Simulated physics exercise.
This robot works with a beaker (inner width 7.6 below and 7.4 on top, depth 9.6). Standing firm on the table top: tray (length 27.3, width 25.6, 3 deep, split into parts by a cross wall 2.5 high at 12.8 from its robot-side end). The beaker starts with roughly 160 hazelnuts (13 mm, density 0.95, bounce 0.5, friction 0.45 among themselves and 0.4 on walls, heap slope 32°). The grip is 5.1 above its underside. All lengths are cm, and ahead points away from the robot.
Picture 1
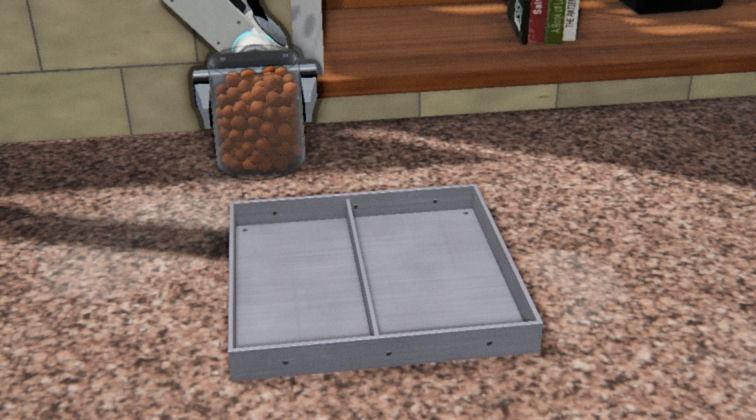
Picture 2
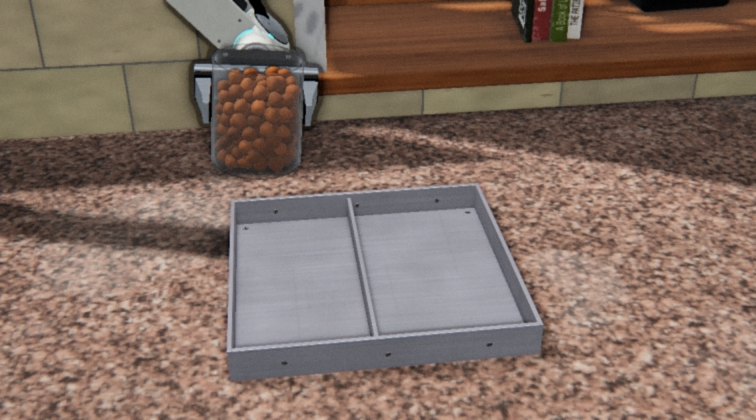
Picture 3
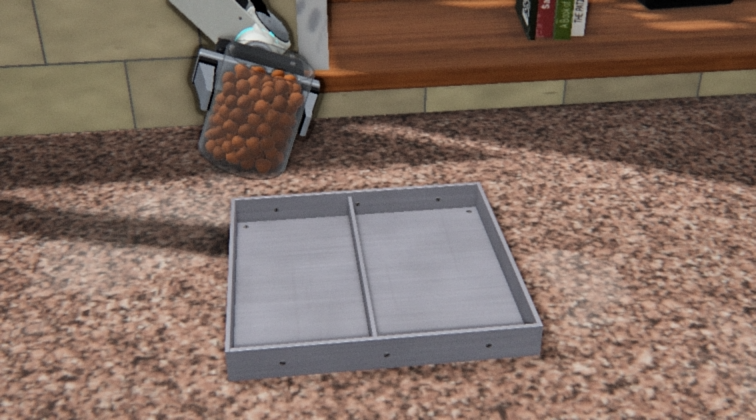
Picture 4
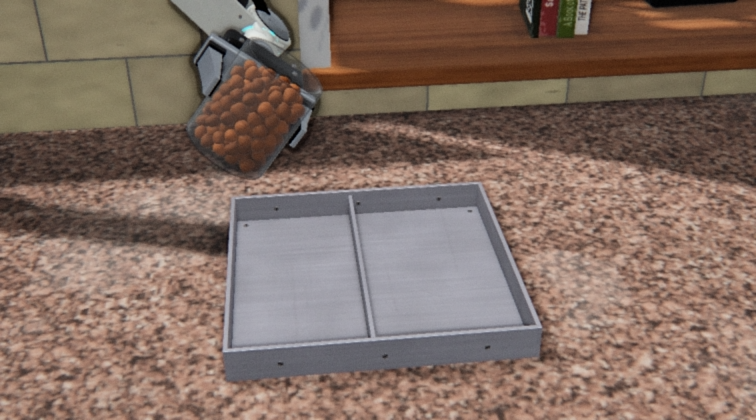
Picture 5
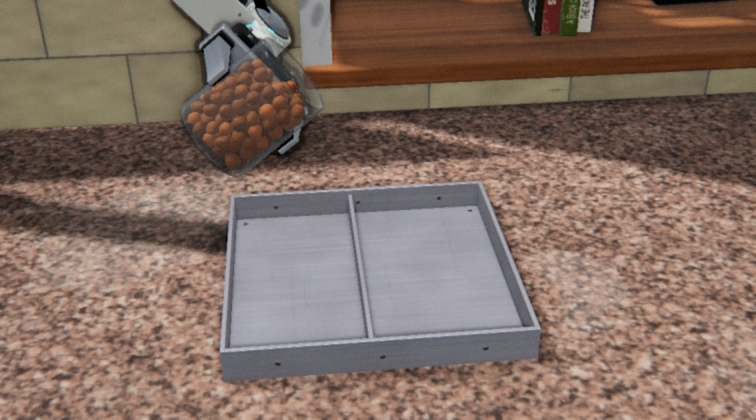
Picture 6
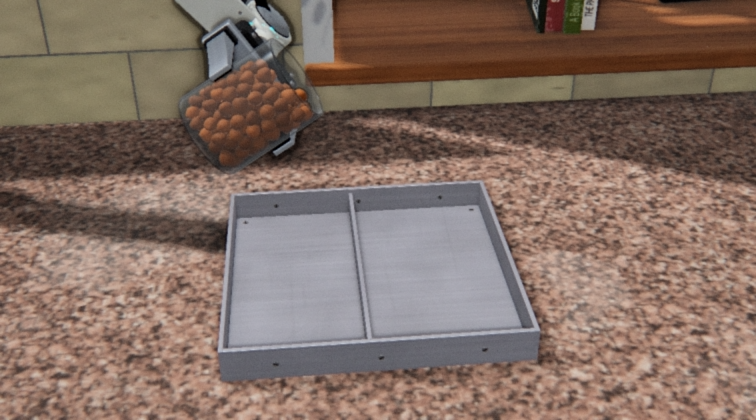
A robot gripper, partly visible at the top left, holds a clear beaker of brown hazelnuts above a speckled brown-pink countertop, seen from slightly above. A grey tray split in two by a divider sits in the centre, with cream tiles and a wooden shelf holding books behind. The gripper steadily tilts the beaker, its base swinging to the left as the nuts shift inside, while the view drifts very slightly.
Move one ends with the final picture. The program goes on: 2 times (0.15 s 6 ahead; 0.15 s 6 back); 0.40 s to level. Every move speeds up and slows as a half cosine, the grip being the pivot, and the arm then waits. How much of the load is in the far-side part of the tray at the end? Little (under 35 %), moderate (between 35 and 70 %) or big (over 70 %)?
Share in the far-side part of the tray: Little (under 35 %).
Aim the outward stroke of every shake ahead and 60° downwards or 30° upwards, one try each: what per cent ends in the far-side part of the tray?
Some 0 and 25 per cent.
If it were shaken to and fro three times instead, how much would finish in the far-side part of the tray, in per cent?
It would be near 20 per cent.
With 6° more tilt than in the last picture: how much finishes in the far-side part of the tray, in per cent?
Some 20 per cent.
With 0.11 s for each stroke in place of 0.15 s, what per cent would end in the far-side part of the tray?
In that case some 25 per cent.
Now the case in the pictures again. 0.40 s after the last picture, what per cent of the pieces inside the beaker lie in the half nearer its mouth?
Roughly 35 per cent.
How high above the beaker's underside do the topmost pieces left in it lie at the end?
About 8.5 cm.
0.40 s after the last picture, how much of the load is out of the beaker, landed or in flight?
Some 15 per cent.
Then, 0.40 s on, tilted 57° forward, highest piece 22 above the table; 136 in the beaker, 17 in the far-side part, 2 in the robot-side part, 3 in flight or on a rim.
Then, 0.80 s on, tilted 29° forward, highest piece 22 above the table; 122 in the beaker, 26 in the far-side part, 10 in the robot-side part.
Then, 1.20 s on, level, highest piece 24 above the table; 122 in the beaker, 26 in the far-side part, 10 in the robot-side part.
Then, 2.25 s on, level, highest piece 23 above the table; 122 in the beaker, 26 in the far-side part, 10 in the robot-side part.
In the end, 122 in the beaker, 26 in the far-side part, 10 in the robot-side part. That is 16 % in the far-side part of the tray.
